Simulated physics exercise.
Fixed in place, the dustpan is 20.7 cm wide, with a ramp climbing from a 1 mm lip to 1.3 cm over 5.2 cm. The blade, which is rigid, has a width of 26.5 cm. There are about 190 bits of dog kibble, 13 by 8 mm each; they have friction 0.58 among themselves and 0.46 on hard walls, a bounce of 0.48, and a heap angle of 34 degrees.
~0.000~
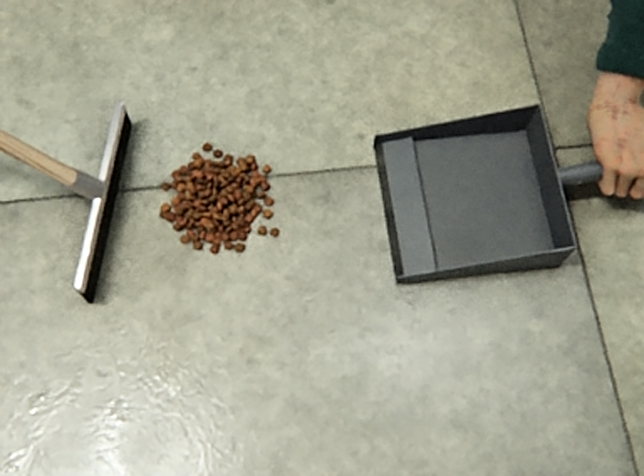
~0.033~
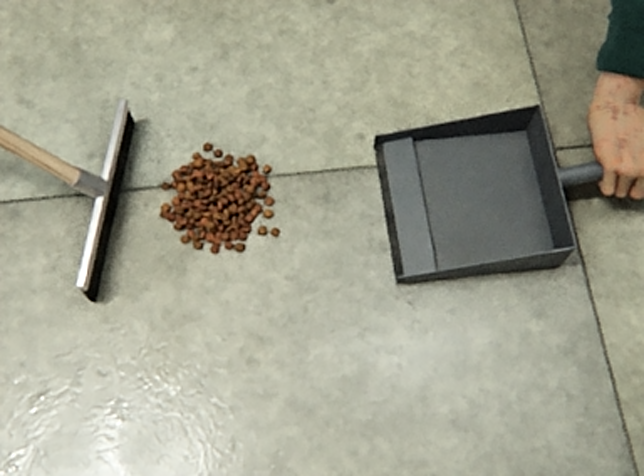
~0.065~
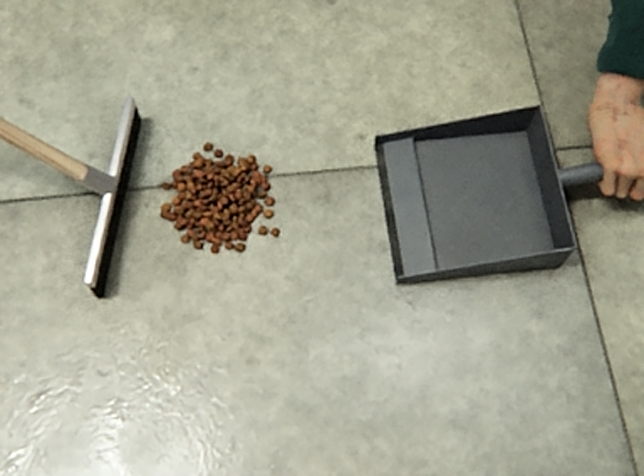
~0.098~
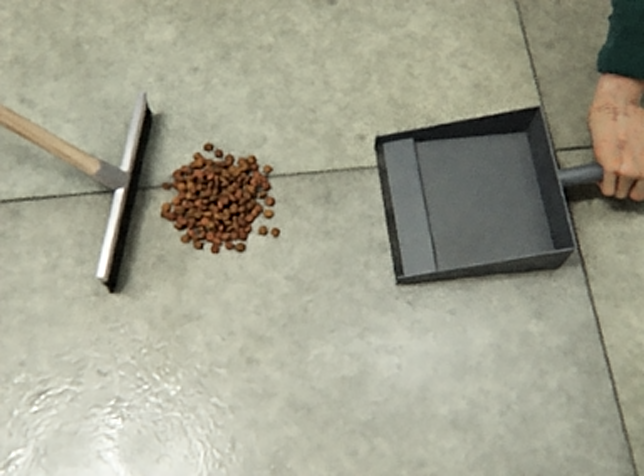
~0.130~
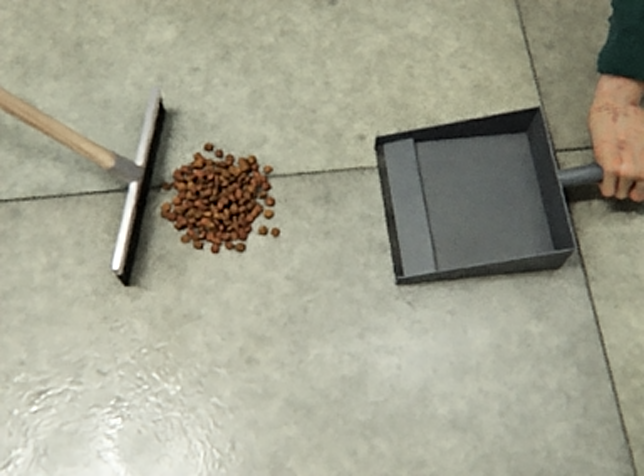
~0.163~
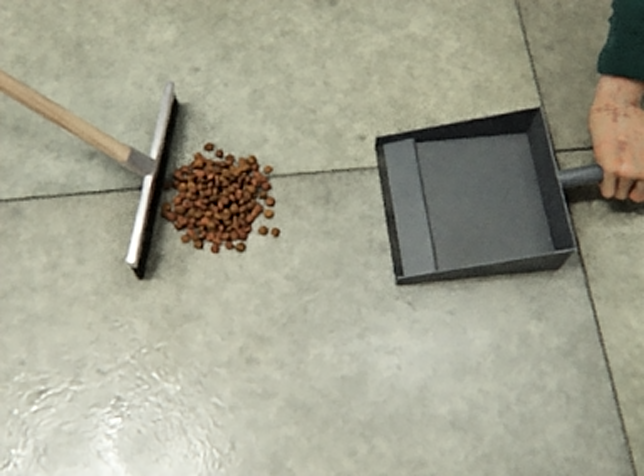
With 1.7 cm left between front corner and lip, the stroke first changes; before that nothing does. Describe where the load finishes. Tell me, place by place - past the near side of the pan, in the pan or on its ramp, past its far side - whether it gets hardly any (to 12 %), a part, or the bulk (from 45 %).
Near side gets hardly any. Pan gets hardly any. Far side gets a part.
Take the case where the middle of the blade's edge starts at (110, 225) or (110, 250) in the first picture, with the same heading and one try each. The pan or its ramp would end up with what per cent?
Close to 0 in a hundred, then close to 5 in a hundred.
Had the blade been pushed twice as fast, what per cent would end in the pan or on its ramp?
It would be around 20 percent.
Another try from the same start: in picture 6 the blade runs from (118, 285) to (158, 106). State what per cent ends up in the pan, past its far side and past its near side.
You'd see pan at 20, far at 5 and near at 0.
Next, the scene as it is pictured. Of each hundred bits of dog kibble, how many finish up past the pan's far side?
Around 30 in a hundred finish there.
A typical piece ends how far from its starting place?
I'd say close to 20 cm.
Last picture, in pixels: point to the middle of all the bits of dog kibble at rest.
About (354, 172).
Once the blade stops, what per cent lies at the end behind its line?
20 %.
After 0.39 s, middle of the blade 17 cm from the lip; 0 % over the lip, far side 15 %, near side 0 %.
Then, at 0.54 s, middle of the blade 9 cm from the lip; 0 % over the lip, far side 25 %, near side 0 %.
After 0.82 s, middle of the blade 5 cm from the lip; 5 % over the lip, far side 30 %, near side 0 %.
At rest (1.4 s), near side 0 %, pan 5 %, far side 30 %, in front of the lip or behind the blade 65 %.
